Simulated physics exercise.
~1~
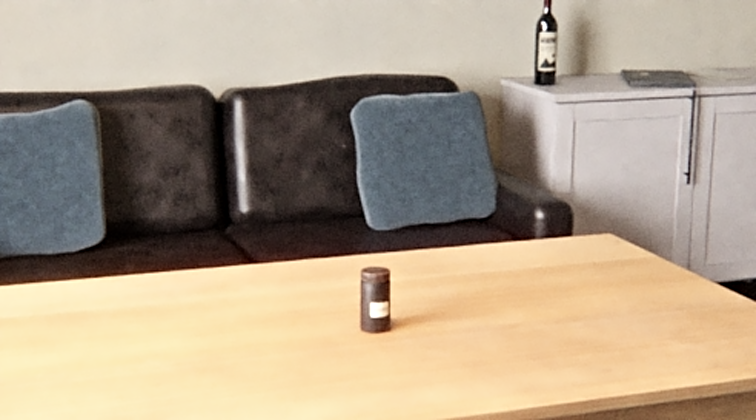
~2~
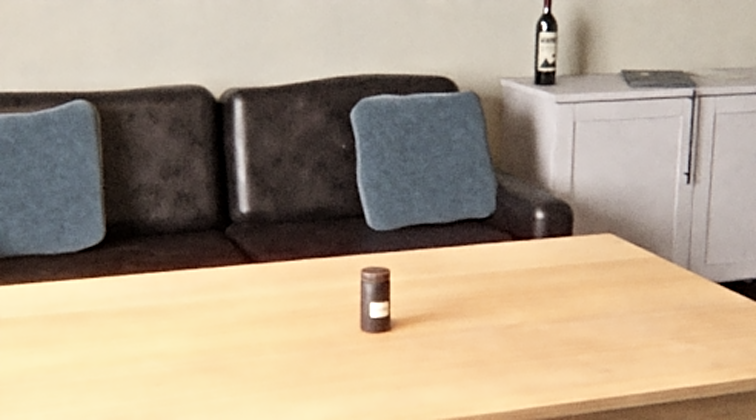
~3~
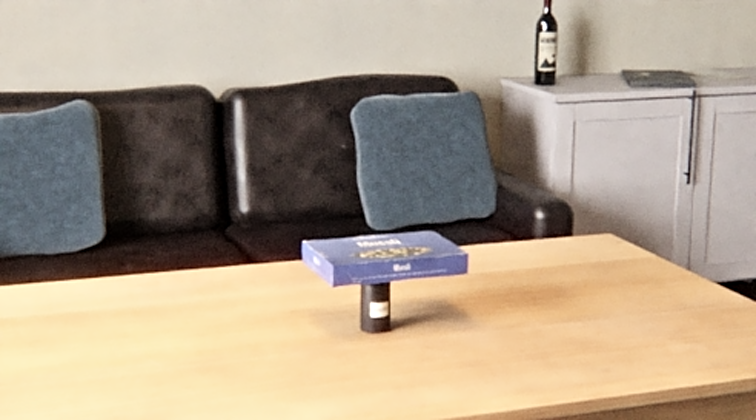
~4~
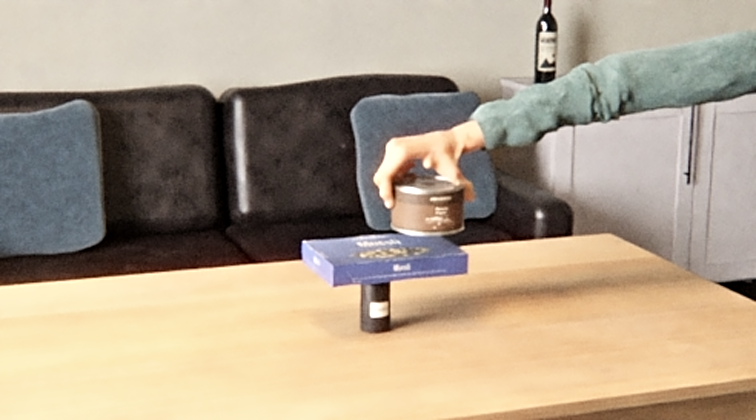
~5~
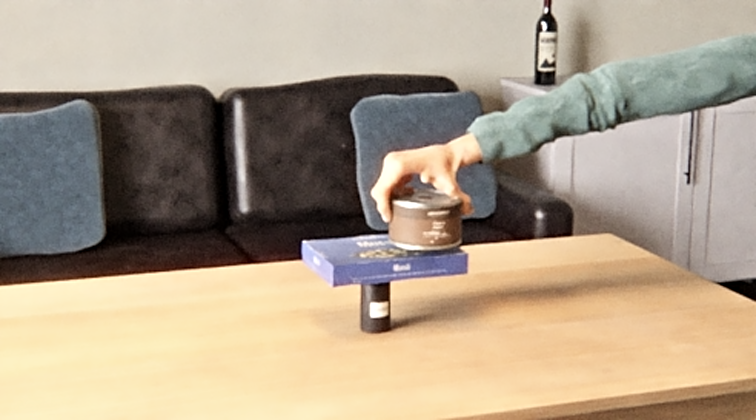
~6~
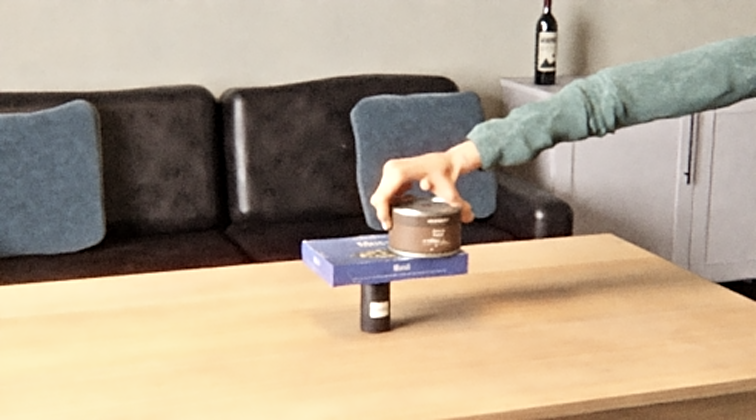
On a wooden table, a blue box appears atop a black shaker and a hand lowers a brown tub onto it.
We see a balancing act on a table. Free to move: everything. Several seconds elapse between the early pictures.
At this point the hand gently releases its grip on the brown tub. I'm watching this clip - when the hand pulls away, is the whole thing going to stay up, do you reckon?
It will not stay intact.
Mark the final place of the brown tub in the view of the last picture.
End position in the final view: Approximately (487, 293).
Then, 0.40 s past the last view, brown tub now fallen; blue packet rocked 62° from its first pose.
Then, 0.50 s past the last view, blue packet rocked 68° from its first pose.
Finally, fallen, brown tub; down or leaning hard in the stack, blue packet; black shaker still in place. Final places as the last picture's camera would see them, brown tub near (487, 293). The stack loses its balance.
